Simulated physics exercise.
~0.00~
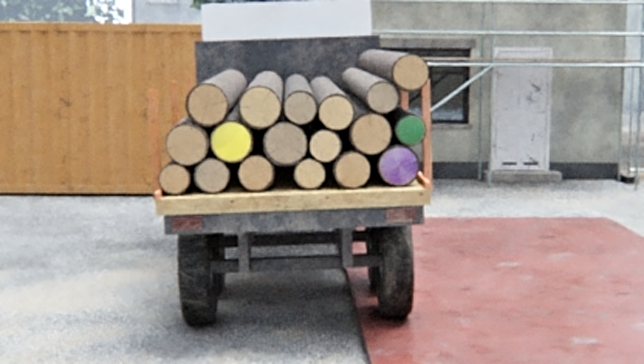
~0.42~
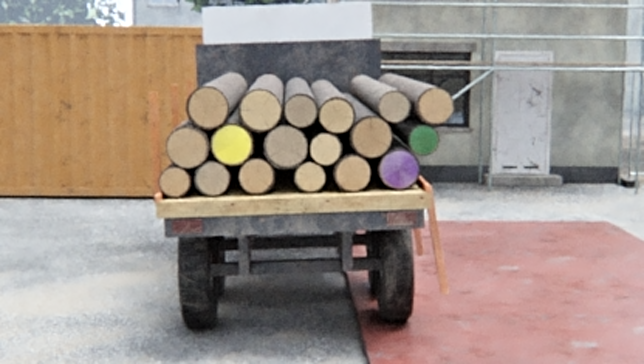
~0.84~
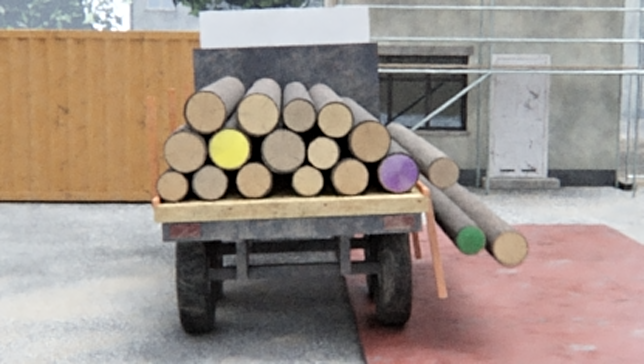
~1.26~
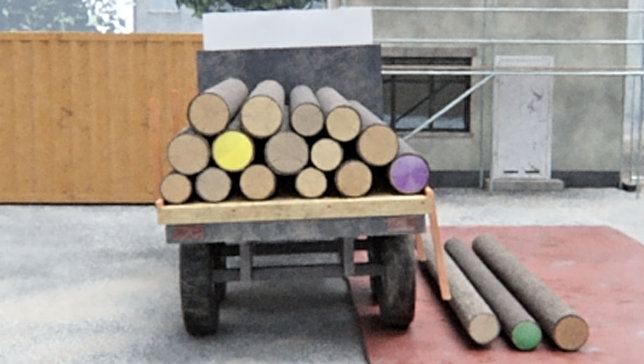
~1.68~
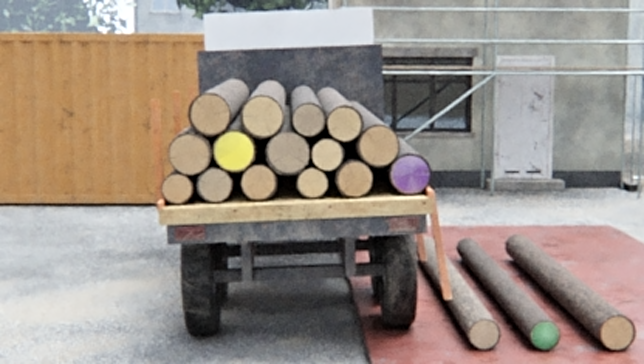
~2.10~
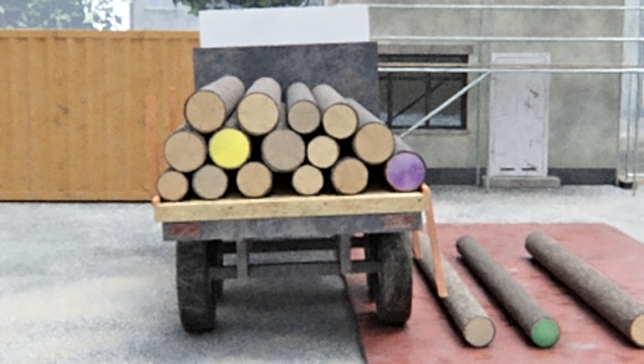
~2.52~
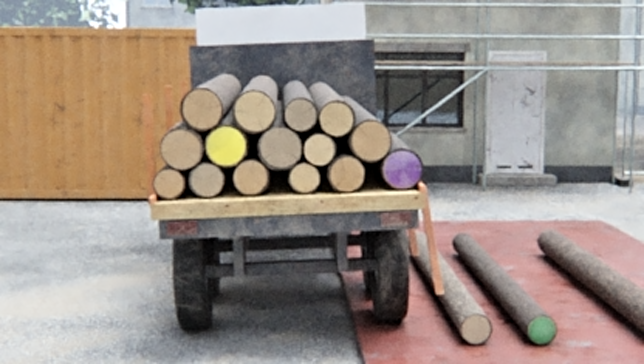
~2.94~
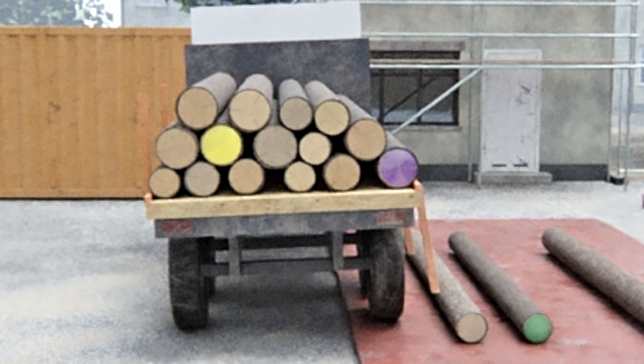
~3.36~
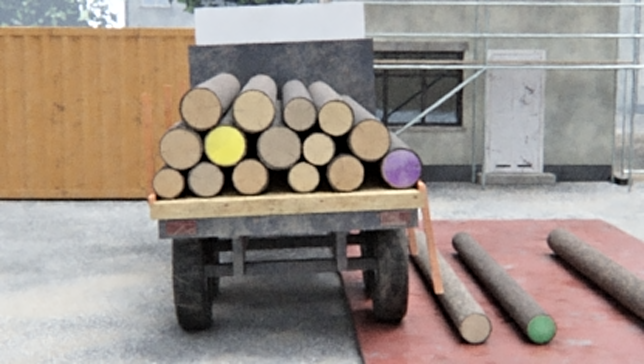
Logs stacked on a parked flatbed spilling off the right side as posts drop, three including the green-ended one landing on the ground.
